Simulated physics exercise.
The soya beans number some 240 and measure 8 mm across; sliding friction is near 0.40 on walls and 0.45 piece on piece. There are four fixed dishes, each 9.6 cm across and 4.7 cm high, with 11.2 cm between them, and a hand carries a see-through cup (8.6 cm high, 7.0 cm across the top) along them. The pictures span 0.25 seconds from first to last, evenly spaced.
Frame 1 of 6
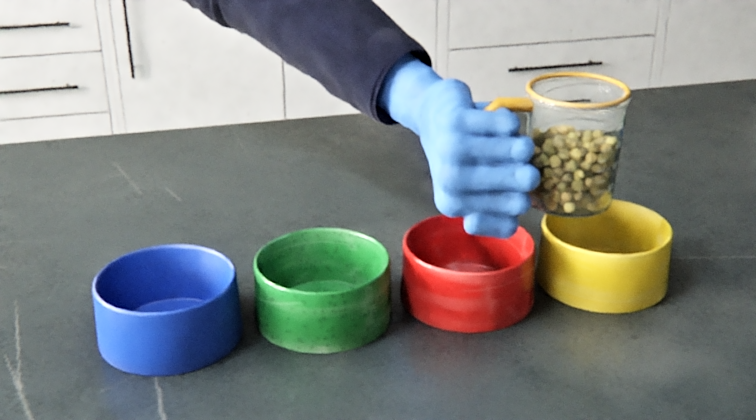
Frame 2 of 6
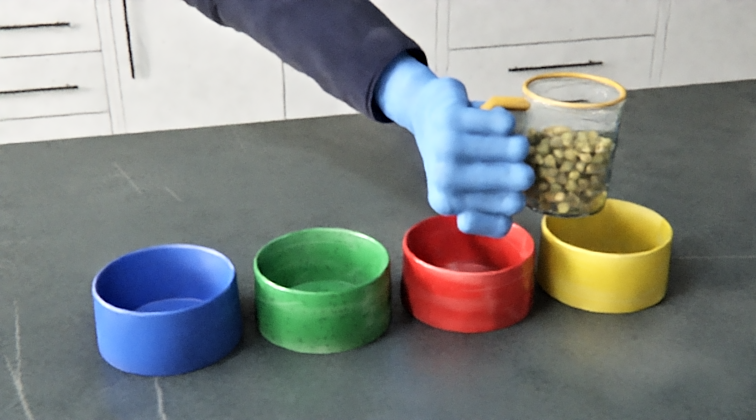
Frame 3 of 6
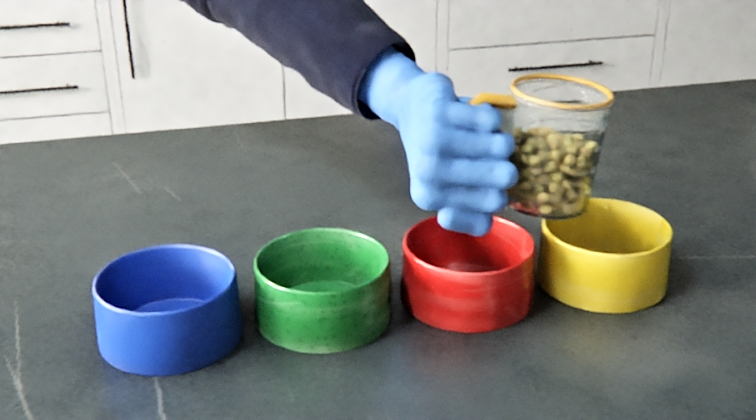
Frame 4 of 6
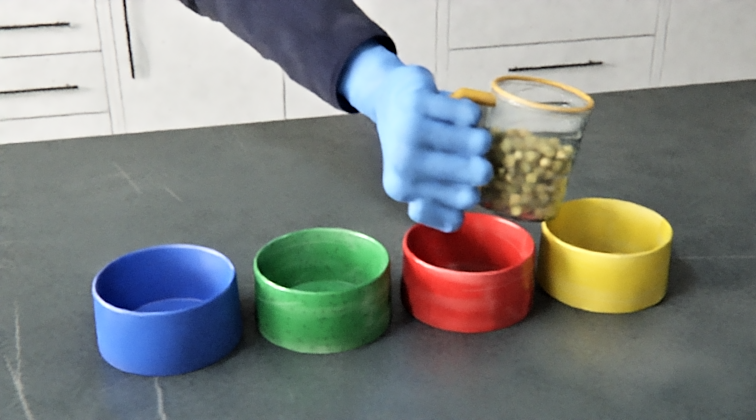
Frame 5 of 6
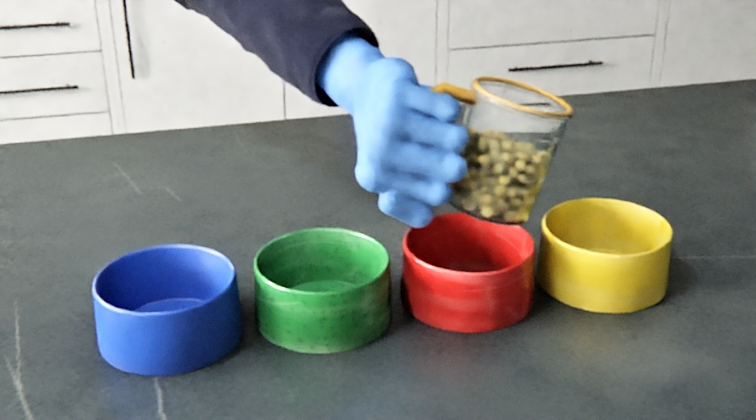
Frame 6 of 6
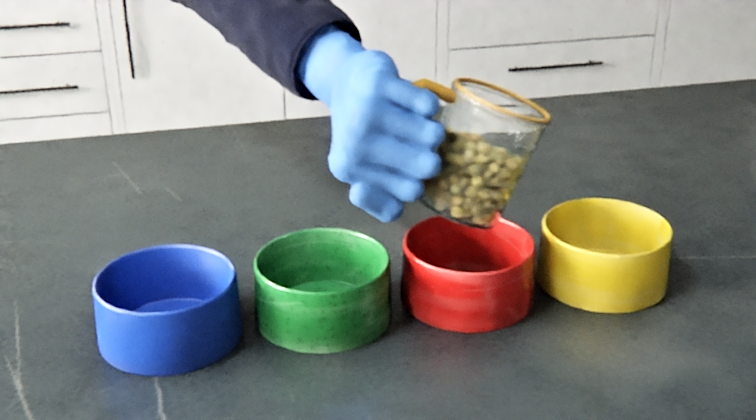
A blue-gloved hand in a dark sleeve holds a see-through cup of small greenish-yellow beans above a dark grey counter, viewed from slightly above with pale drawers behind. Four empty round dishes stand in a row below, blue, green, red and yellow from left to right. The hand carries the cup a short way left from near the yellow dish to above the red one, gradually tilting it rightward, while the camera stays still.
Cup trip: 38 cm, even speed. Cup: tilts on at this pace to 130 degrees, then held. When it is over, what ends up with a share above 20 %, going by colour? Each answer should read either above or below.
Red dish - below, blue dish - above, green dish - below, yellow dish - below, counter - above.
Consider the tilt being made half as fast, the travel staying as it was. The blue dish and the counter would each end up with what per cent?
In that case the blue dish gets 80 and the counter gets 20.
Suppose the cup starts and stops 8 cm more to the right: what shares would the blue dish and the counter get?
After the change, blue takes 80 while the counter takes 20.
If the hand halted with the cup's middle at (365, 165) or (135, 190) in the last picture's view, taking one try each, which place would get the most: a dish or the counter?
The biggest share goes to red first, then to blue.
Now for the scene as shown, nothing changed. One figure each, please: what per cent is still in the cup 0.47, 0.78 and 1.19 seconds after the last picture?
At the three moments: 100, 90 and 0 percent.
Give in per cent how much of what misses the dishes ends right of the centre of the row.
Roughly 0 per cent of them.
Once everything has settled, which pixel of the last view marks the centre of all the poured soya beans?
In the last view, approximately (144, 328).
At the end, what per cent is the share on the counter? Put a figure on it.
45 per cent.
Then, 0.47 s after the last picture, tilt 73 degrees; cup holds 100 %.
Then, 0.78 s after the last picture, tilt 108 degrees; cup holds 90 %, blue 5 %.
Then, 1.19 s after the last picture, tilt 130 degrees; cup holds 0 %, blue 55 %.
In the end, red 0 %, blue 55 %, green 0 %, yellow 0 %, counter 45 %.
